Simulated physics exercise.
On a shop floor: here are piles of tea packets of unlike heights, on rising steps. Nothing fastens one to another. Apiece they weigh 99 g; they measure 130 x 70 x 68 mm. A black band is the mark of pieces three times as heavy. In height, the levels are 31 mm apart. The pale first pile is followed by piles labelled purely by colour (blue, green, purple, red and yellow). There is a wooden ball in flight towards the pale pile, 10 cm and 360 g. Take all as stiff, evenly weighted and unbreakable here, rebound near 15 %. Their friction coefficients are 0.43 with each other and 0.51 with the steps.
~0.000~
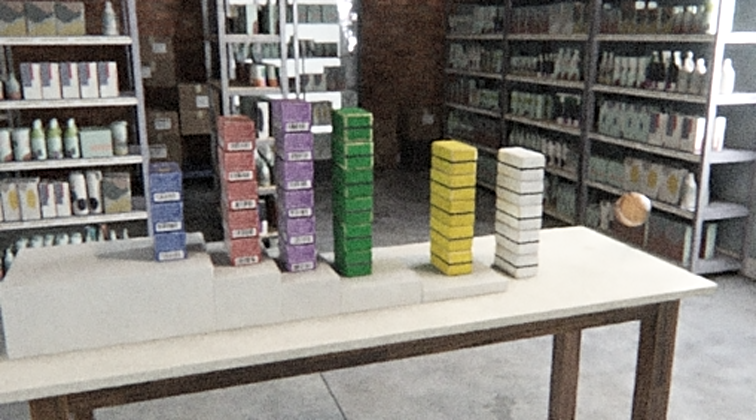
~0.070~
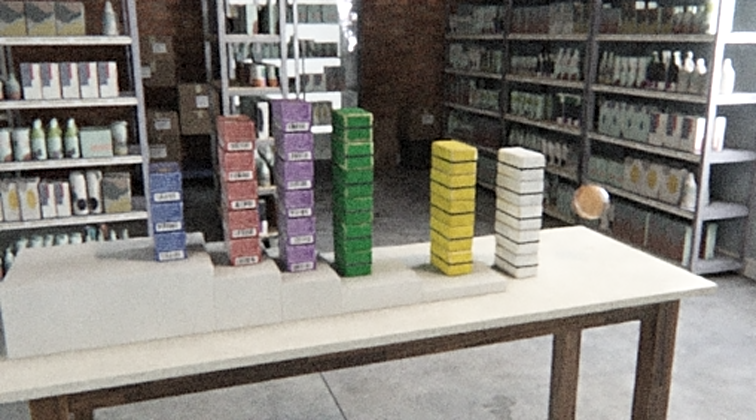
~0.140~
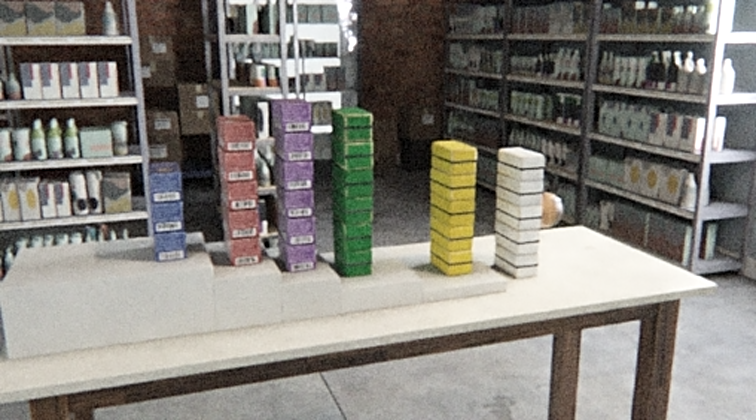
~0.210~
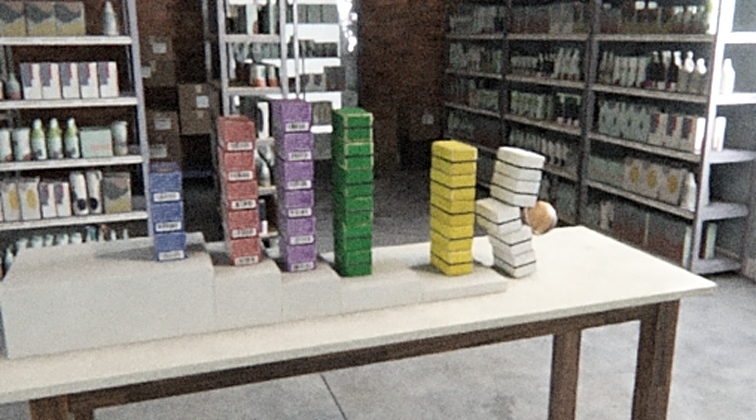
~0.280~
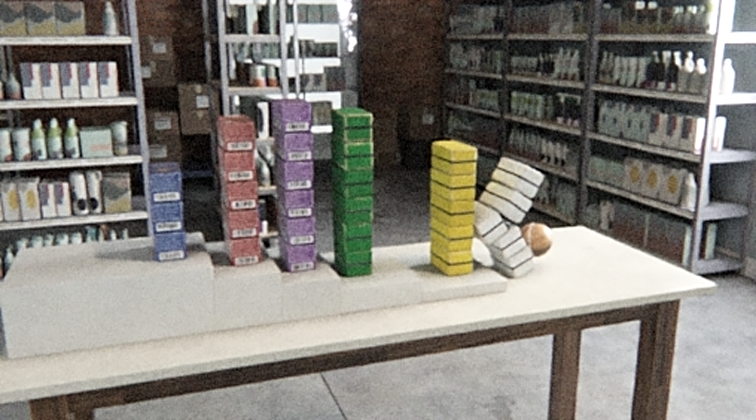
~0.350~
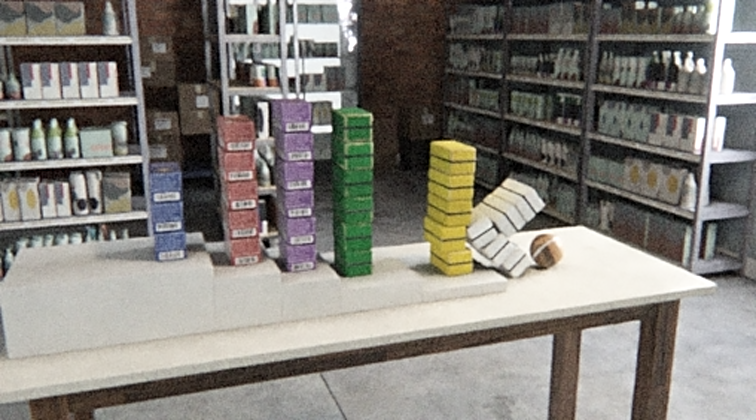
A table held several stacks of colored boxes when a wooden ball flew in from the right and struck the white stack, which buckled and leaned right while the yellow stack shifted slightly.
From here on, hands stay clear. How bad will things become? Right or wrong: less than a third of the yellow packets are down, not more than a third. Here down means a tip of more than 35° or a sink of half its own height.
Wrong.
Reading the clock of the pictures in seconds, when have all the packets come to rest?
Somewhere near 2.5 seconds.
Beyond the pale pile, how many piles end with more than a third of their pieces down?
Looks like 1 of them in total.
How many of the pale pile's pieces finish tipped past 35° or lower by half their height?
Count: 5.
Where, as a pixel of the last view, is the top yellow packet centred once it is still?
Near pixel (379, 227).
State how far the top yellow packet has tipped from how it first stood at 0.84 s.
Something like 50°, more or less.
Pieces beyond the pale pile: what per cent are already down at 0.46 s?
By then 0 %.
After 0.46 s, 4 of the pale pile down; none of the 5 yellow packets down (0 of 25 in all colours); top yellow packet leaning 4°.
After 0.84 s, 5 of the pale pile down; 4 of the 5 yellow packets down (4 of 25 in all colours); top yellow packet leaning 47°, 6 cm lower.
After 1.42 s, 5 of the pale pile down; 4 of the 5 yellow packets down (4 of 25 in all colours); top yellow packet 17 cm lower; top green packet shifted 16 mm.
At rest (2.8 s), 5 of the pale pile down; 4 of the 5 yellow packets down (4 of 25 in all colours); top yellow packet 17 cm lower; top green packet shifted 14 mm. That is 80 per cent. As the last picture would show them, middles, top yellow packet near (379, 227), top green packet near (346, 125).
